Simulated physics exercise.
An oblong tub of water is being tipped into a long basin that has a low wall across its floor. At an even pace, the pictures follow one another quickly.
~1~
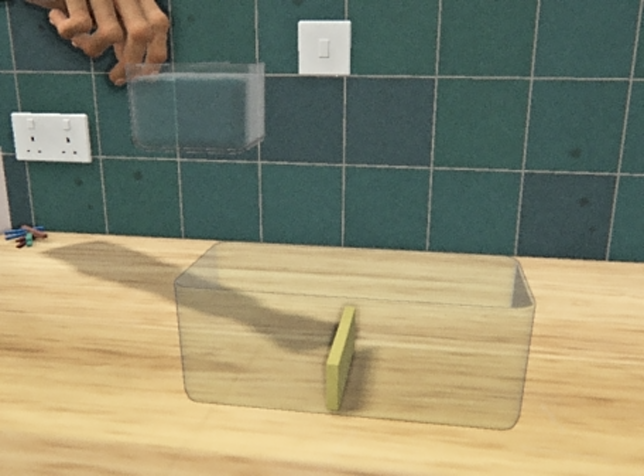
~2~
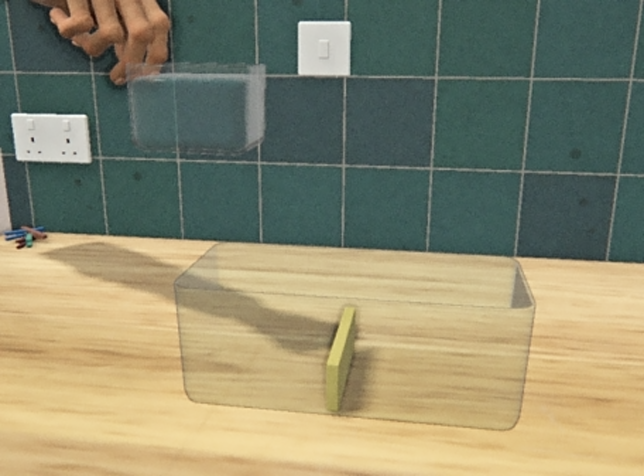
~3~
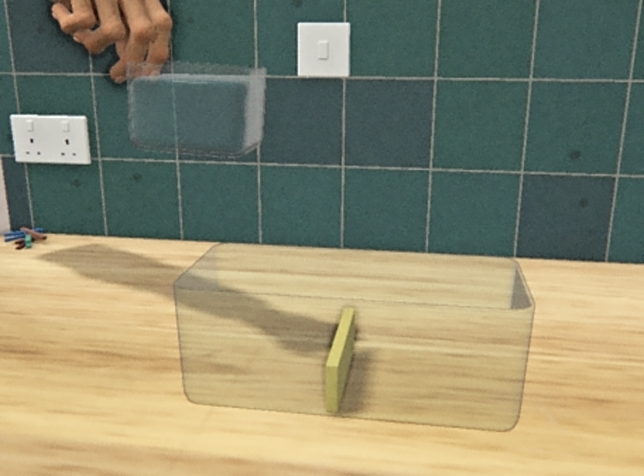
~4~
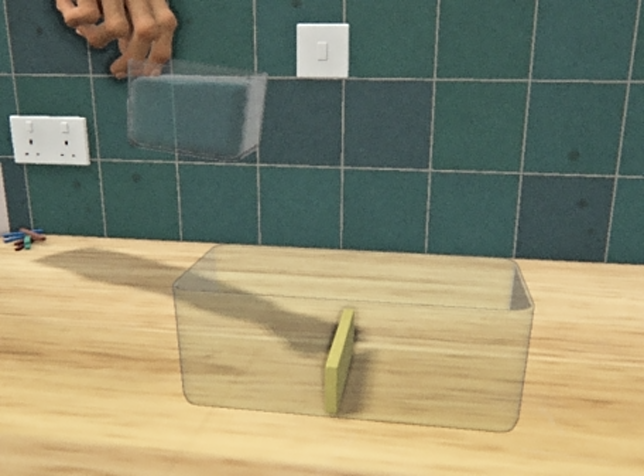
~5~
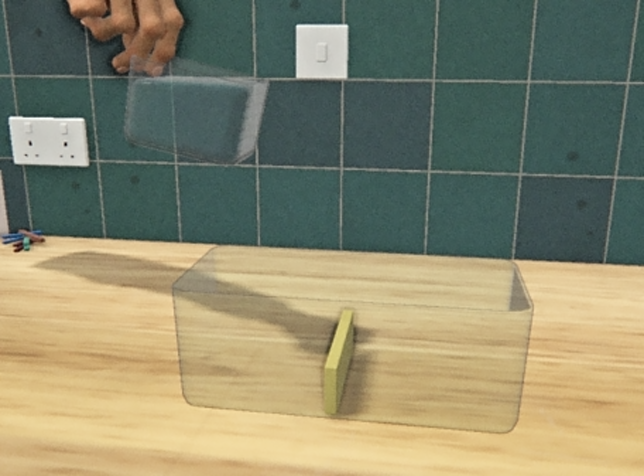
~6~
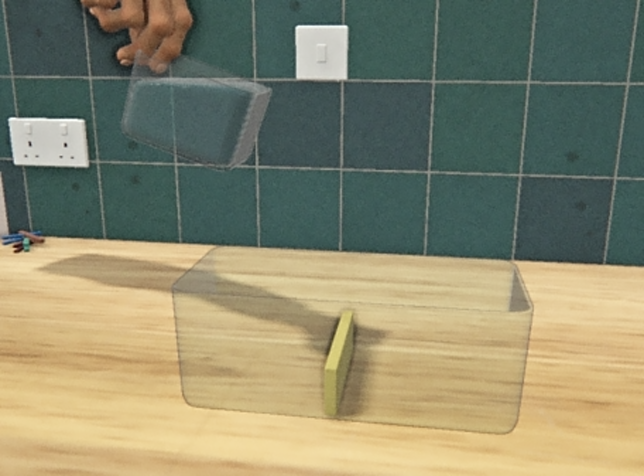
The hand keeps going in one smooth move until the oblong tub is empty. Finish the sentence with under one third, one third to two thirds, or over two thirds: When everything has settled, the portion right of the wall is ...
When everything has settled, the portion right of the wall is one third to two thirds.
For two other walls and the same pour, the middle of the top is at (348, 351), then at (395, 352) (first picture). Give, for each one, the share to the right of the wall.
In order, near 40 and 15 in a hundred.
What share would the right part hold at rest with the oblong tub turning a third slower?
Near 55 parts in a hundred.
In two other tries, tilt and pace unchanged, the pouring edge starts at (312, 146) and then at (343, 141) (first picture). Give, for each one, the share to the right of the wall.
In order, roughly 75 percent and 90 percent.
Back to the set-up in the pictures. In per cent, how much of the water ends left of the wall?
Some 55 per cent.
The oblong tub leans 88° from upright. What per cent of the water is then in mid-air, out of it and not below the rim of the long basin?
Close to 45 per cent.
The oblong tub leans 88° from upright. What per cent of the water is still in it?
About 40 %.
A moment on, the oblong tub is tipped on its side and 39 per cent is still to pour, 9 is left of the wall and 9 right of it.
Next, the oblong tub is tipped right over and 3 per cent is still to pour, 48 is left of the wall and 41 right of it.
Then the oblong tub is tipped right over and 0 per cent is still to pour, 57 is left of the wall and 41 right of it.
Later the oblong tub is tipped right over and 0 per cent is still to pour, 57 is left of the wall and 42 right of it.
Finally, 57 per cent lies left of the wall, 42 right of it and 2 outside.
